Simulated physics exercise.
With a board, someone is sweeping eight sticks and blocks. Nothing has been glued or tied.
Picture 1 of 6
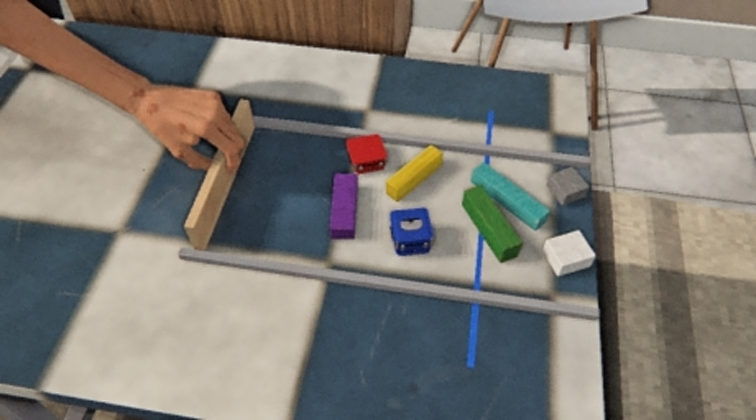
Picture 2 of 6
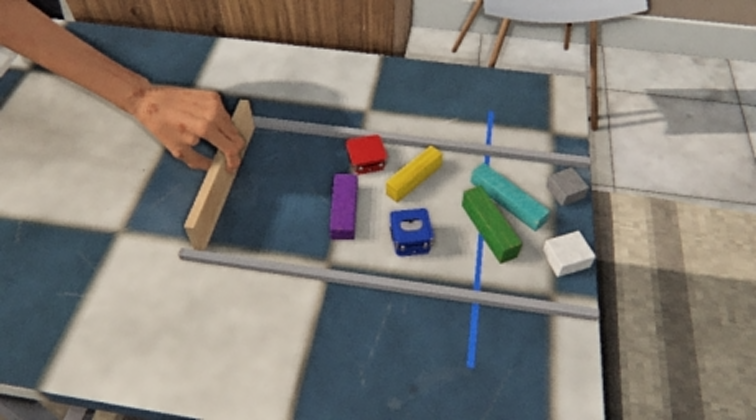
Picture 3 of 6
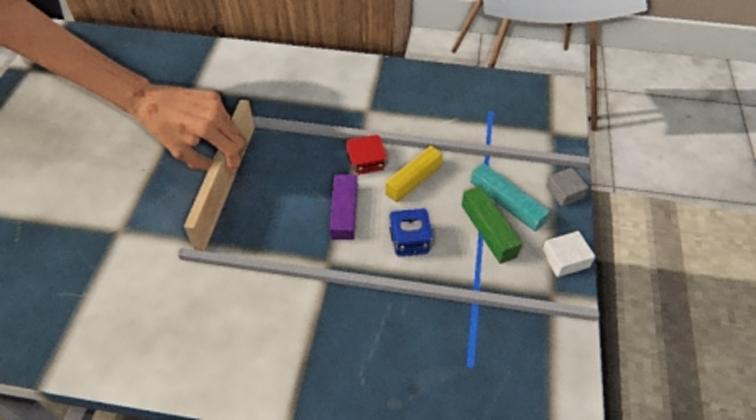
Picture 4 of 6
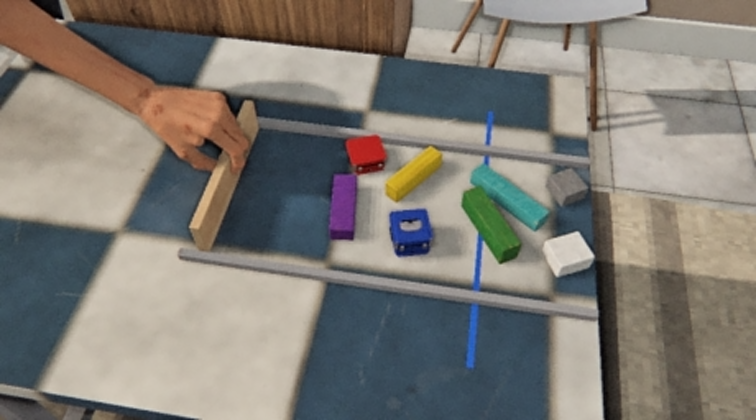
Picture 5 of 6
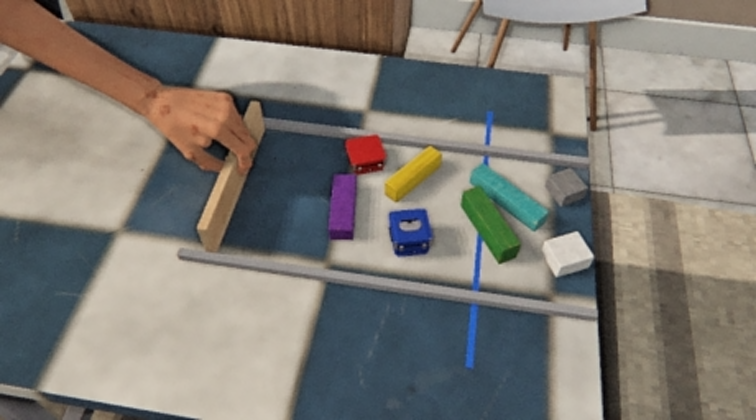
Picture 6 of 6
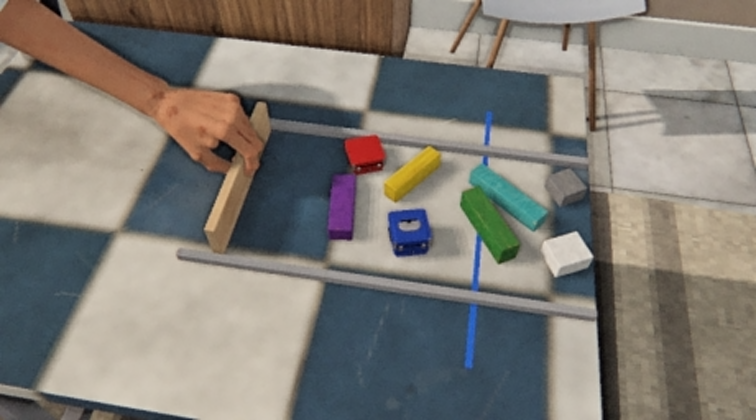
To begin with, a hand holds a wooden board upright at the left of a checkered table, between two grey rails, with eight colourful sticks and blocks lying apart to its right. The hand then slides the board slightly rightward, still short of the pieces, which stay practically still.
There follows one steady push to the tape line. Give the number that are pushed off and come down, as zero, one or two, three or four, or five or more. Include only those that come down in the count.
Zero come down.
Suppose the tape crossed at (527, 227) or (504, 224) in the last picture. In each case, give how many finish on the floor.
The floor gets 4 the first time and 2 the second.
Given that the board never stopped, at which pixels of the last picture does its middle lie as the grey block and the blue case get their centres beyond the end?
I reckon its middle sits around (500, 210) and then around (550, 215).
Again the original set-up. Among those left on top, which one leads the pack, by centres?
That would be the white block.
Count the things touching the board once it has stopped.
The number is 2.
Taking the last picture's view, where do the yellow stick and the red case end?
(528, 189) and (502, 175), roughly.
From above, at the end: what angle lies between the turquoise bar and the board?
I'd put it at about 25°.
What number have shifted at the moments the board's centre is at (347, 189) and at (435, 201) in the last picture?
2 at one spot and 6 at the other.
A little later, none off yet; grey block at rest near (565, 187); white block at rest near (566, 254); turquoise bar at rest near (507, 197).
When it is over, the number that fall off is zero.
